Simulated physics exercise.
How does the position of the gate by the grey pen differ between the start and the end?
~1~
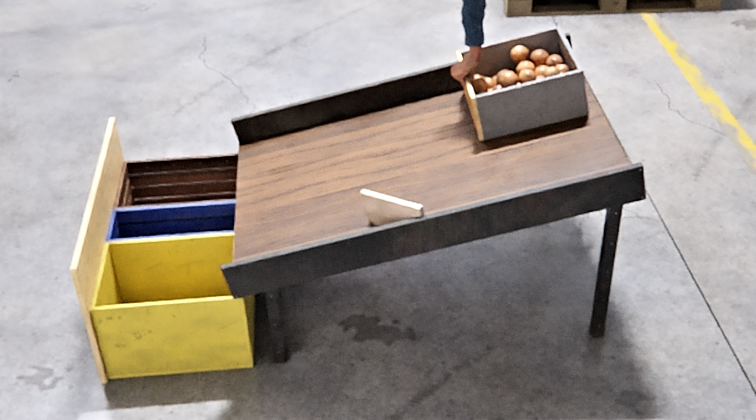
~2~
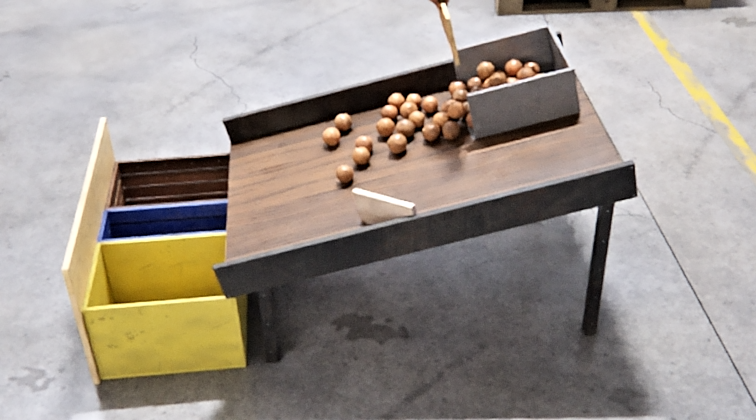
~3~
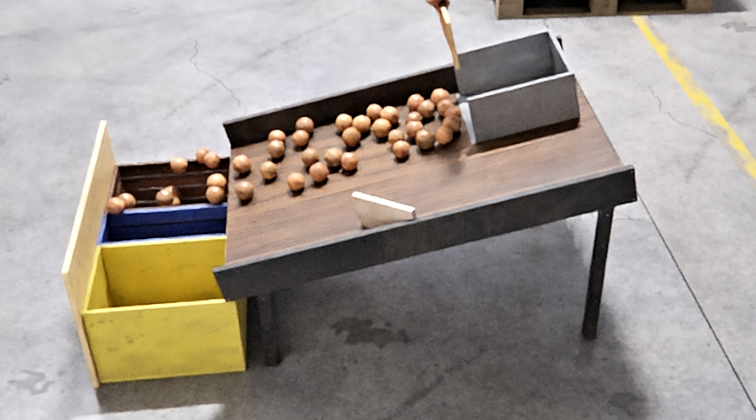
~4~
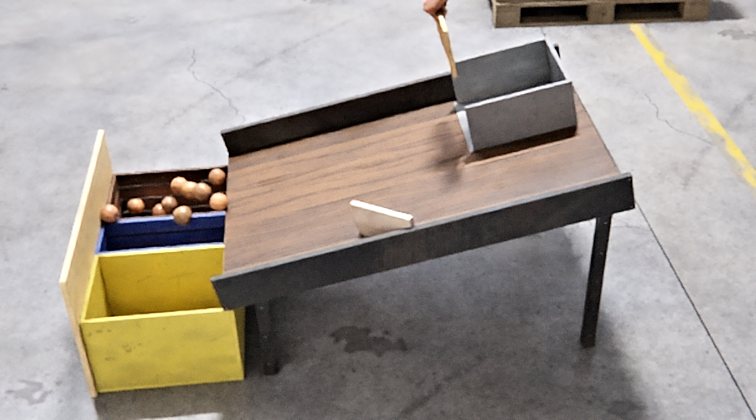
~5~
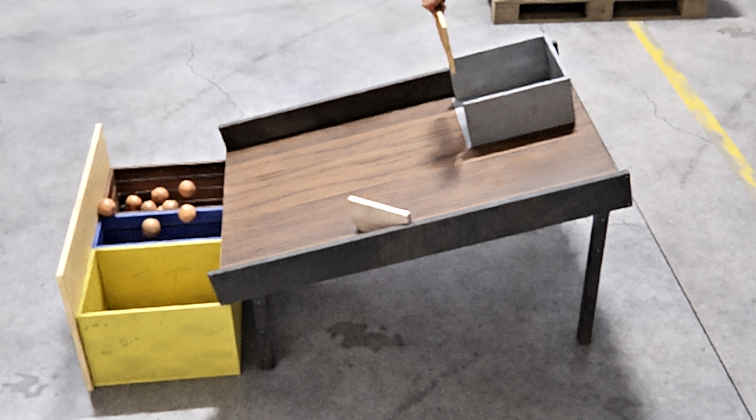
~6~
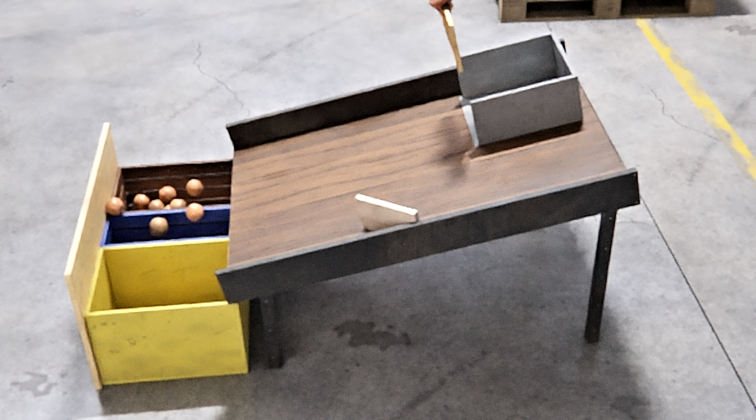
At the start the gate is down at the open left side of the grey pen, holding the balls in. By the end it is held higher and slightly to the left, clear of the opening.
A hand lifts a gate and balls roll down the table, mostly into the wooden tub.
